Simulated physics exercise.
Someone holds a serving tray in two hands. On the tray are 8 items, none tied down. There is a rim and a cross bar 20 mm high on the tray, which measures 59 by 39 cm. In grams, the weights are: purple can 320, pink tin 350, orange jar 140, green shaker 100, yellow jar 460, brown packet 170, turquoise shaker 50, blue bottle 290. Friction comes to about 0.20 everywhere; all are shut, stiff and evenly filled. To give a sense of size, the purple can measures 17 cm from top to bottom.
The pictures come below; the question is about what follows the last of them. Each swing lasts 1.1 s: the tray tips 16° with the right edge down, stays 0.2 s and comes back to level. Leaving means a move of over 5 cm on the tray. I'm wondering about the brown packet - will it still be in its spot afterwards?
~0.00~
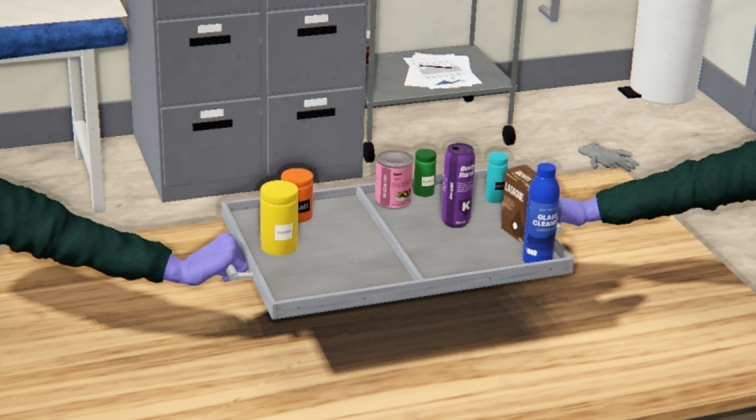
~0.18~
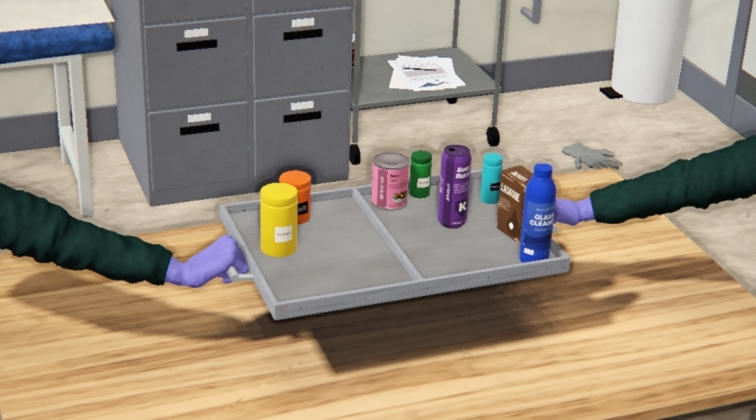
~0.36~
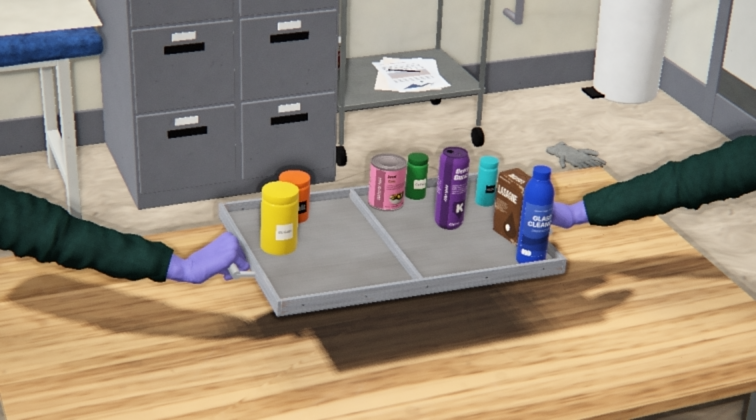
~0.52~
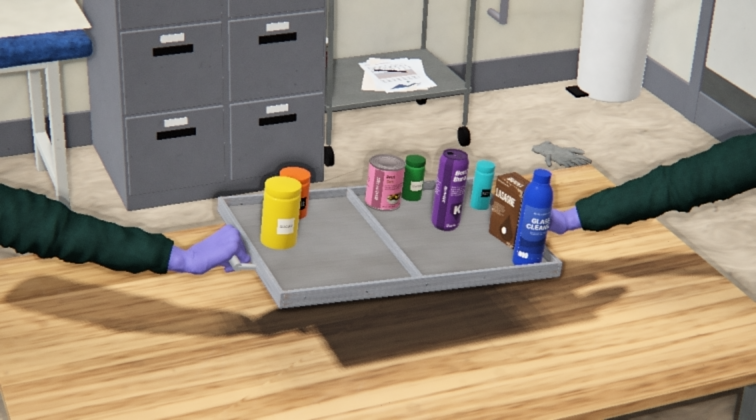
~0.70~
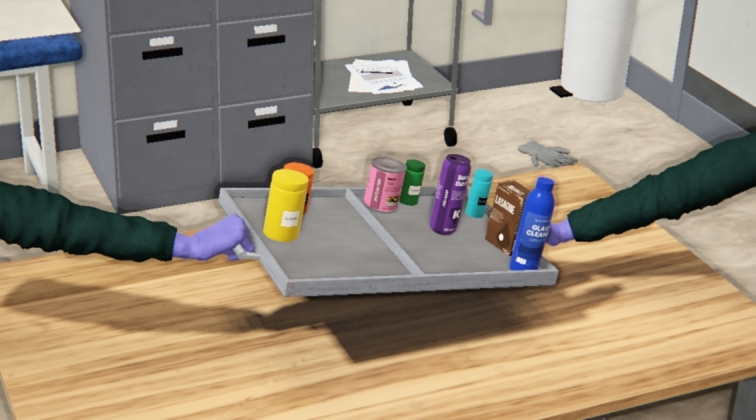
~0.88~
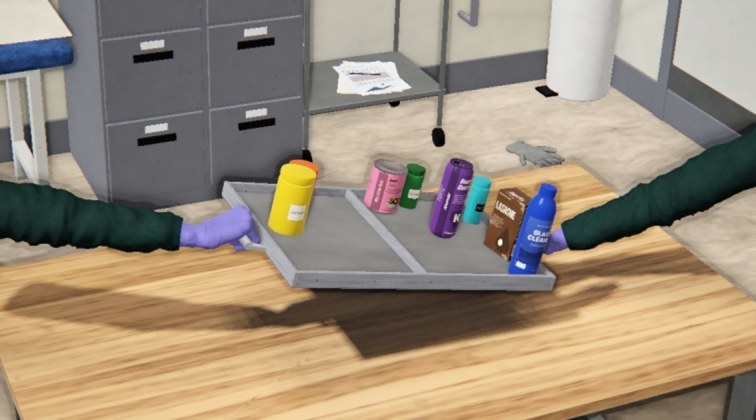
Yes, it will.
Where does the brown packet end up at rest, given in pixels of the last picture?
It stops at about (513, 198).
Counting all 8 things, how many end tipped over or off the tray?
Count: 1.
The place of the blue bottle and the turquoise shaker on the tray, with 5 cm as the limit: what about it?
As for the blue bottle, it remains where it was, and the turquoise shaker remains where it was.
By 1.38 s, tray tilted 16°, right edge down; purple can 10 cm from its spot; orange jar 10 cm from its spot; pink tin 10 cm from its spot.
By 1.68 s, tray tilted 14°, right edge down; purple can now off the tray; yellow jar rocked 14° off its seat; pink tin 17 cm from its spot.
When it is over (3.0 s), off the tray, purple can; not toppled but over 5 cm from the start, pink tin, orange jar, green shaker and yellow jar; the other 3 within 5 cm of the start. In the last view, brown packet near (513, 198).
